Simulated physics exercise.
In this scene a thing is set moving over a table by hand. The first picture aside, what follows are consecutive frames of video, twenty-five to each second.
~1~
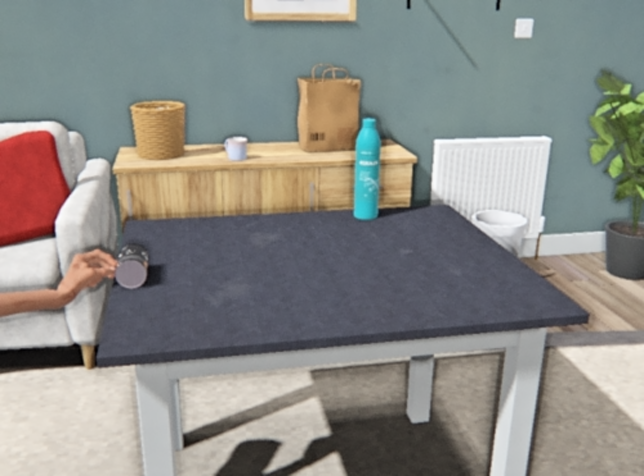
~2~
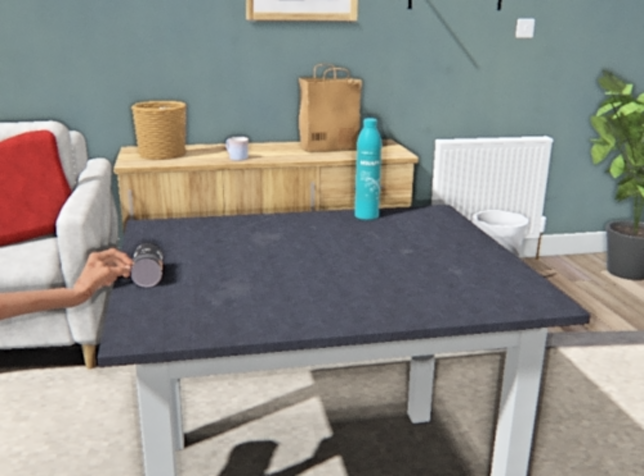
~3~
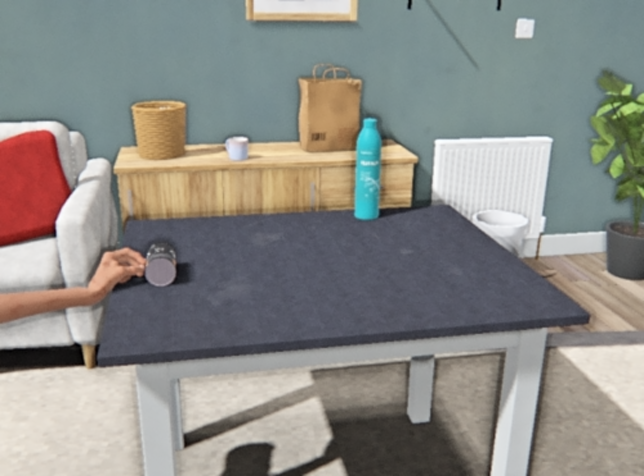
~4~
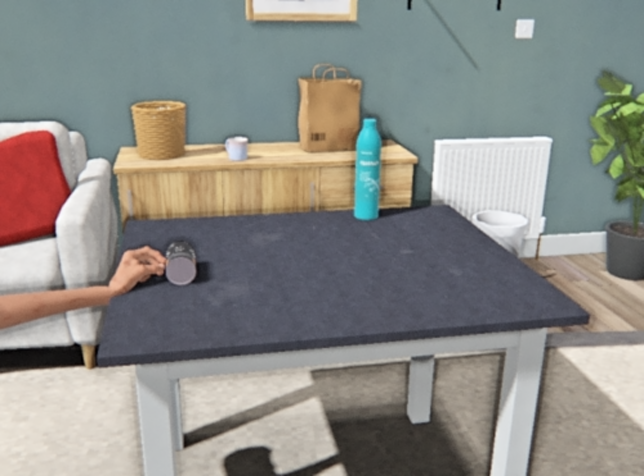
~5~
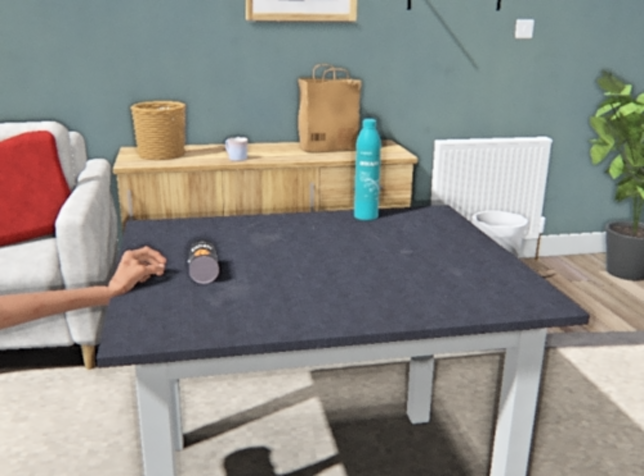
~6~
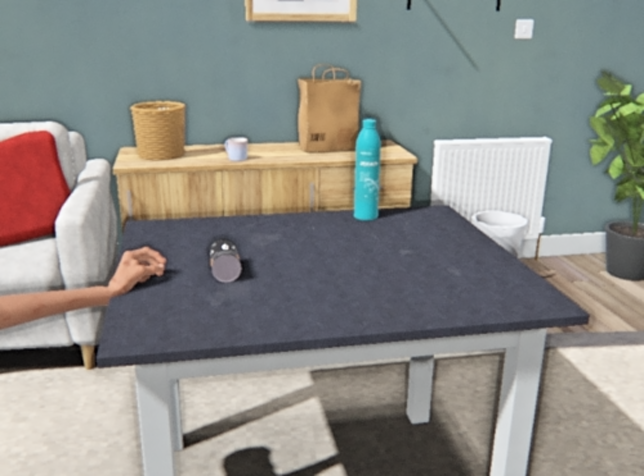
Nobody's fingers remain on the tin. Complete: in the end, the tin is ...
... off the table.
Then, 0.30 s later than the last frame, black tin moved well along near (376, 250).
Then, 0.60 s later than the last frame, black tin moved well along near (505, 242).
Then, 1.00 s later than the last frame, black tin now off the table.
When it is over, off the table, black tin.
